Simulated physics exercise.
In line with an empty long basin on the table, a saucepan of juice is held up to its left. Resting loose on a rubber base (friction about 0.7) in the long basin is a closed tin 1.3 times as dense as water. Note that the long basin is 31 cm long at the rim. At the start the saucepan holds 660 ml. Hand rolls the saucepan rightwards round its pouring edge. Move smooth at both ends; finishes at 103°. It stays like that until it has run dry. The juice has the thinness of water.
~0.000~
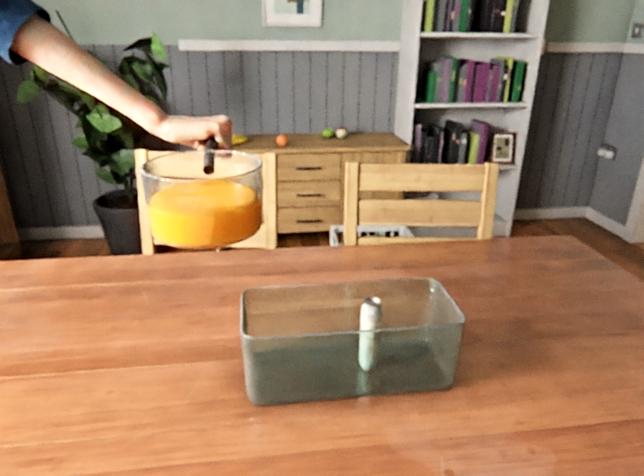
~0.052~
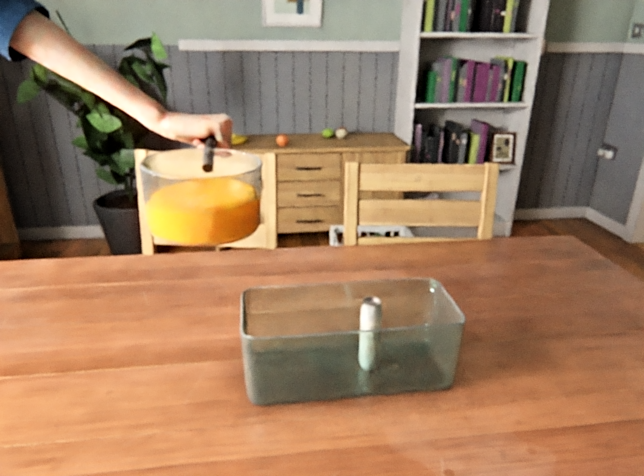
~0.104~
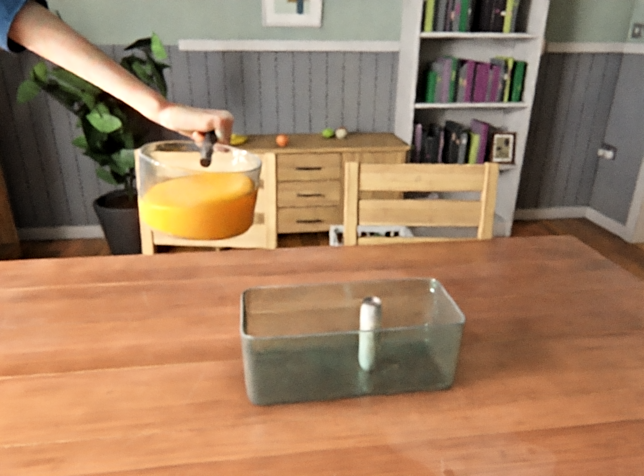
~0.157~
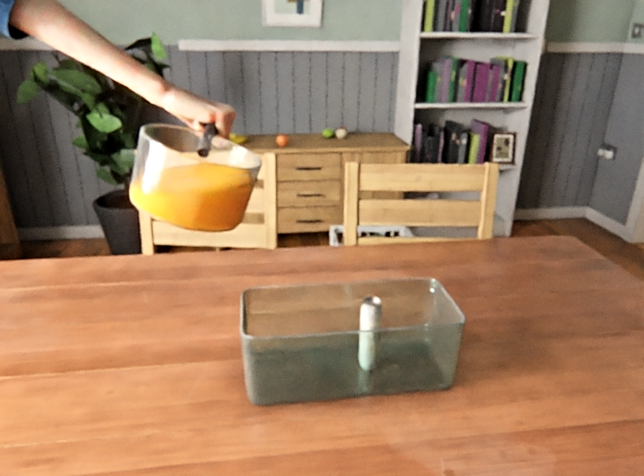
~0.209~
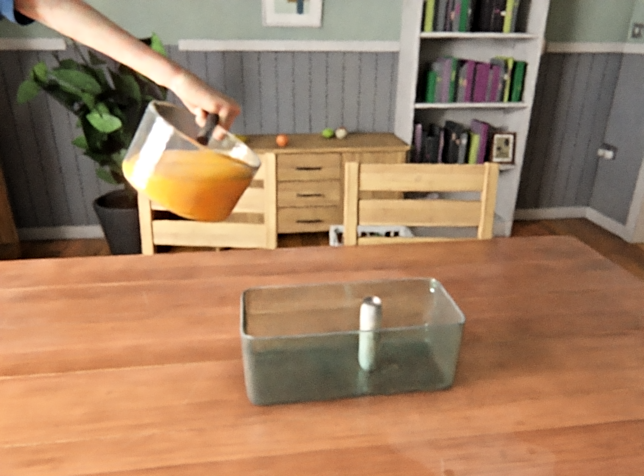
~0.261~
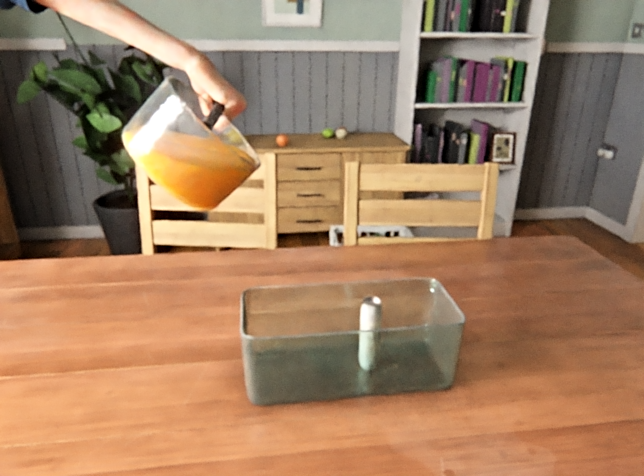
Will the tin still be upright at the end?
Yes.
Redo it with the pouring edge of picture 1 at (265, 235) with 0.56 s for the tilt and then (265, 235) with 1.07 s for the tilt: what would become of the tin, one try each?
First it tips over; then it stays on its base.
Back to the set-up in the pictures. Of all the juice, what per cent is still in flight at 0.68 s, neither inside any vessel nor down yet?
Close to 50 in every hundred parts.
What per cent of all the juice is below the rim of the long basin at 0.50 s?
About 0 per cent.
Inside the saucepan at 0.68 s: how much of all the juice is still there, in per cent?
7 in a hundred, give or take.
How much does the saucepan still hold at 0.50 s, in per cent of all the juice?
48 %.
Then, 0.50 s in, the tilt is 100° and 48 per cent is still to pour; the tin stands where it began.
Then, 0.68 s in, the tilt is 103° and 7 per cent is still to pour; the tin stands where it began.
Then, 0.86 s in, the tilt is 103° and 1 per cent is still to pour; the tin leans 5°.
Then, 1.06 s in, the tilt is 103° and 0 per cent is still to pour; the tin stands 1 cm from where it began.
Finally, the tin stands 1 cm from where it began.
